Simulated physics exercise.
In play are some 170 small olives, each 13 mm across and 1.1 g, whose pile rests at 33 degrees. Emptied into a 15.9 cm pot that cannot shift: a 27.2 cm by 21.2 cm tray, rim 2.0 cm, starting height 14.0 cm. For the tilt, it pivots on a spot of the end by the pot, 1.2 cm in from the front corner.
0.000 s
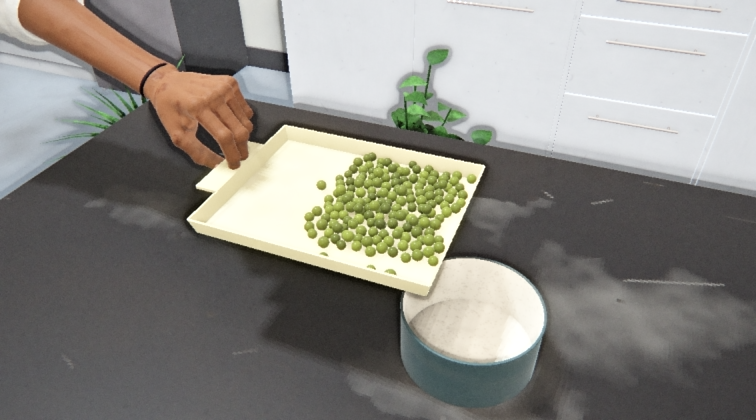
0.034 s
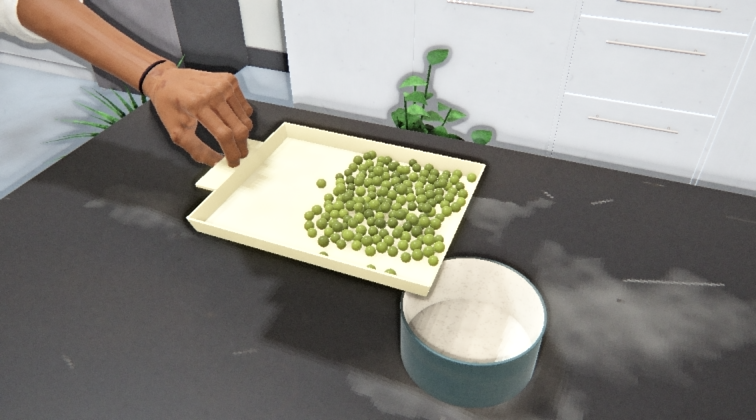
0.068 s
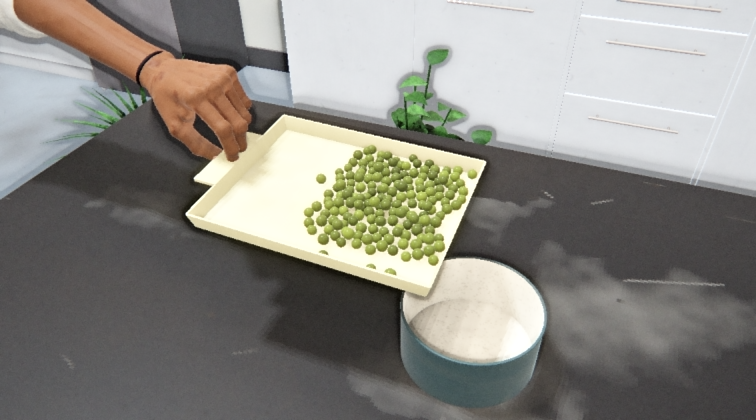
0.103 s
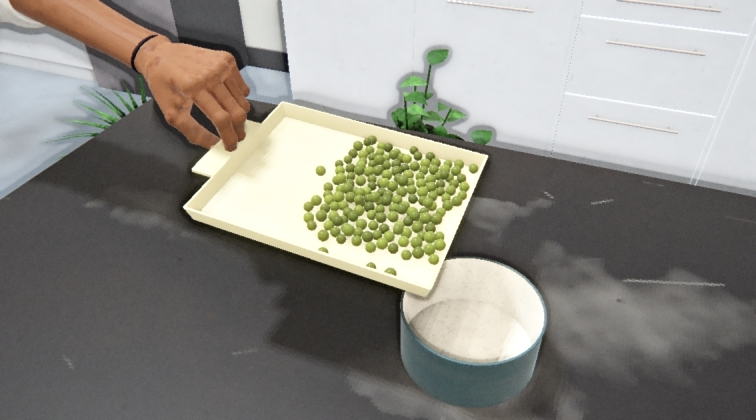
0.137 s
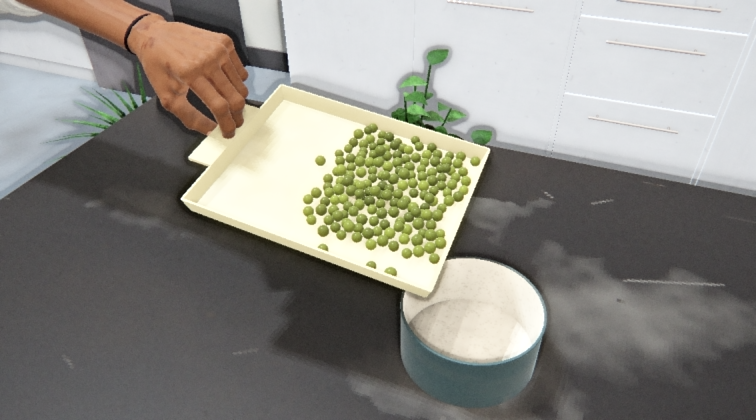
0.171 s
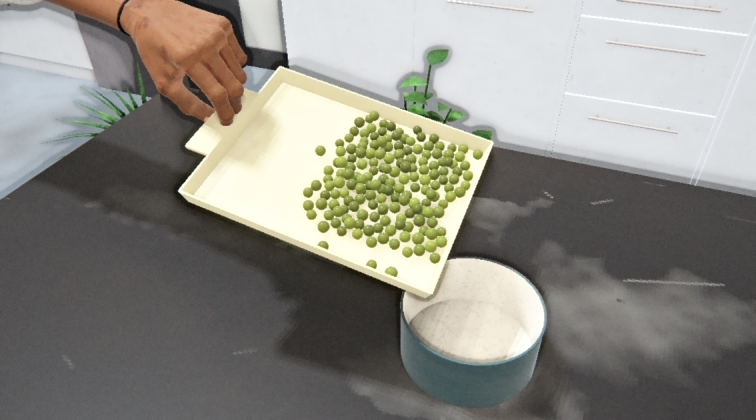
On a dark, smudged countertop in a kitchen with white drawers and a green plant behind, the view looks down from above and stays still. A hand with a black wristband holds a cream tray of small green olives heaped toward its right side, beside a blue-green pot with a white inside. The hand raises the tray's left end, slowly then faster, tilting it toward the pot, while the olives keep their place on it.
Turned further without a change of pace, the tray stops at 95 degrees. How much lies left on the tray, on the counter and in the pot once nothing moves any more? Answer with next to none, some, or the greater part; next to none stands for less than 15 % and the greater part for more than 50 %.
Tray: Next to none; counter: The greater part; pot: Next to none.
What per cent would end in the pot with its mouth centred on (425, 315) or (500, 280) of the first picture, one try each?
That gives roughly 30 per cent and then 0 per cent.
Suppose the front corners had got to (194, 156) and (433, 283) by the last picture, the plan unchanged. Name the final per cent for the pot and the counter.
That works out as pot 65 and counter 35.
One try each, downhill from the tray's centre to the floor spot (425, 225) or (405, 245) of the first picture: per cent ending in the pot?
That would be close to 65 per cent and then close to 55 per cent.
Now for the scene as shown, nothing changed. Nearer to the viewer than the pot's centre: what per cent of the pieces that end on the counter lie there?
Roughly 100 percent of the spill.
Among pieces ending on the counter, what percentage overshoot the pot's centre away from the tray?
About 60 per cent.
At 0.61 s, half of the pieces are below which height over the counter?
The halfway mark sits at about 22 cm.
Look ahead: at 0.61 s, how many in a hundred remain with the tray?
Estimate: Near 85 in a hundred.
After 0.43 s, tilt 55 degrees; the tray holds 100 %, the pot 0 %.
Then, at 0.61 s, tilt 82 degrees; the tray holds 85 %, the pot 0 %.
After 0.91 s, tilt 95 degrees; the tray holds 5 %, the pot 5 %.
By 1.7 s all is still; tray 0 %, counter 95 %, pot 5 %.
